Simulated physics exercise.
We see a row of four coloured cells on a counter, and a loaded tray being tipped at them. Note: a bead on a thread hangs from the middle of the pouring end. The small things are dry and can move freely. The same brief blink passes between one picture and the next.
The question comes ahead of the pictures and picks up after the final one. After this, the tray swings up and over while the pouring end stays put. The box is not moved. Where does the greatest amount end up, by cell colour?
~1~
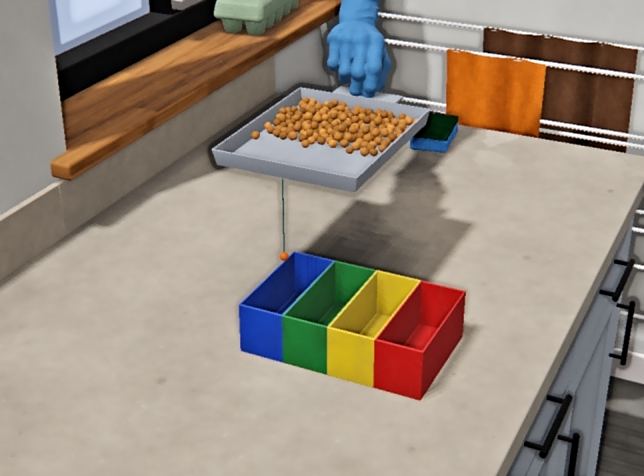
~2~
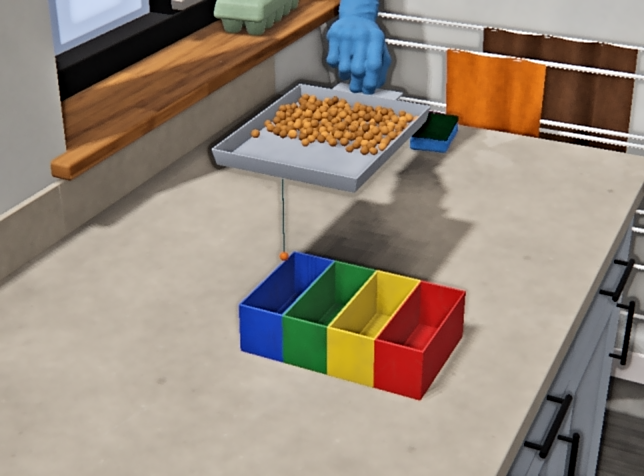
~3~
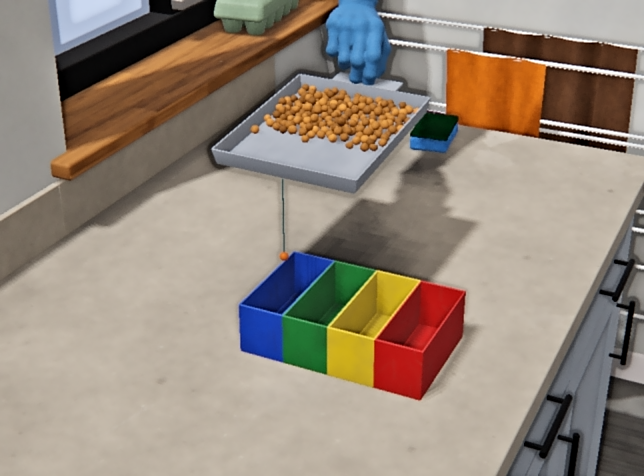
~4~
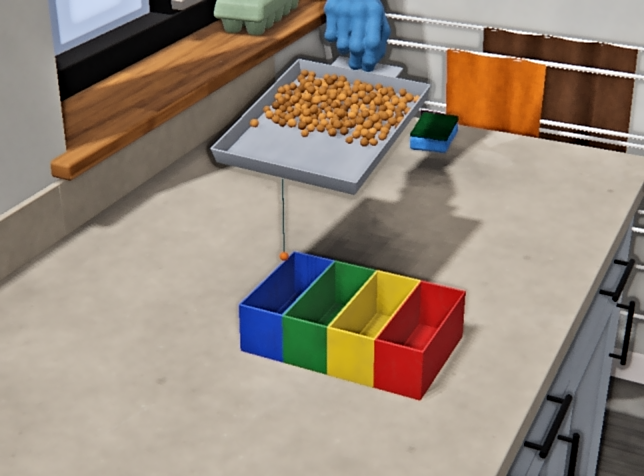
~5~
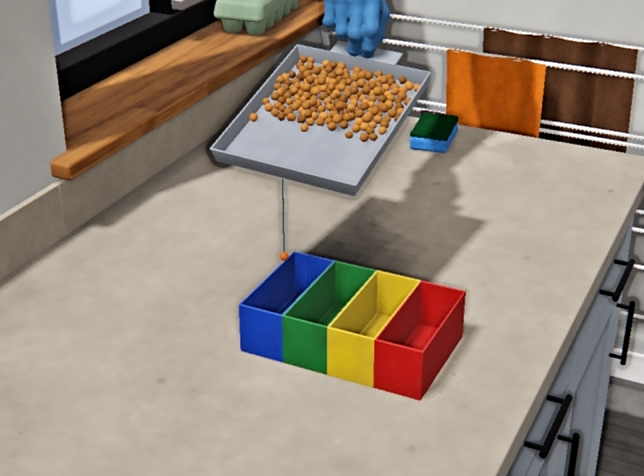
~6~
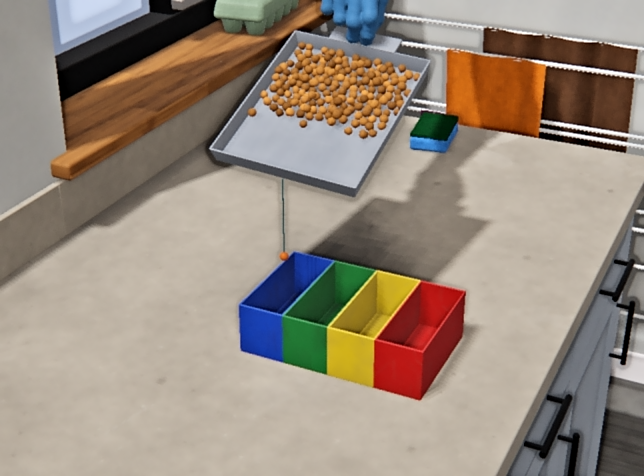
In the green cell.
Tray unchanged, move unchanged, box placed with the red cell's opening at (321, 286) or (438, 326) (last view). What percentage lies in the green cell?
I'd expect some 10 percent, and then some 30 percent.
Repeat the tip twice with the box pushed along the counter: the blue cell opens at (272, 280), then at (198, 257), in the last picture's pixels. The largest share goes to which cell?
In order: The cell in green, that red cell.
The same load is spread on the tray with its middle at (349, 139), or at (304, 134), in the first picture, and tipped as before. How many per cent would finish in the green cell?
Around 40 percent the first time and around 30 percent the second time.
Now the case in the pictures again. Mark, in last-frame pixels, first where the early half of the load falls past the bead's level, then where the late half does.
The opening part goes through (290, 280); what follows goes through (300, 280).
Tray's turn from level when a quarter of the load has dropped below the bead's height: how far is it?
Approx. reading: About 90°.
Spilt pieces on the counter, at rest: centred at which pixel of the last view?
I'd mark it at about (204, 351).
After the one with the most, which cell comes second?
The runner-up: The blue cell.
Just after the last frame, tray tipped steeply; the larger part on the tray; just a few in the yellow cell; just a few in the green cell; just a few in the blue cell; about a tenth falling or outside the box.
A moment on, tray tipped past a quarter turn; roughly half on the tray; about a tenth in the green cell; about a tenth in the blue cell; just a few in the red cell; just a few in the yellow cell; roughly a quarter falling or outside the box.
Further on, tray tipped past a quarter turn; roughly a third in the green cell; roughly a quarter in the blue cell; just a few in the yellow cell; just a few in the red cell; roughly a quarter falling or outside the box.
When it is over, tray tipped past a quarter turn; roughly a third in the green cell; roughly a quarter in the blue cell; just a few in the yellow cell; just a few in the red cell; roughly a quarter outside the box.
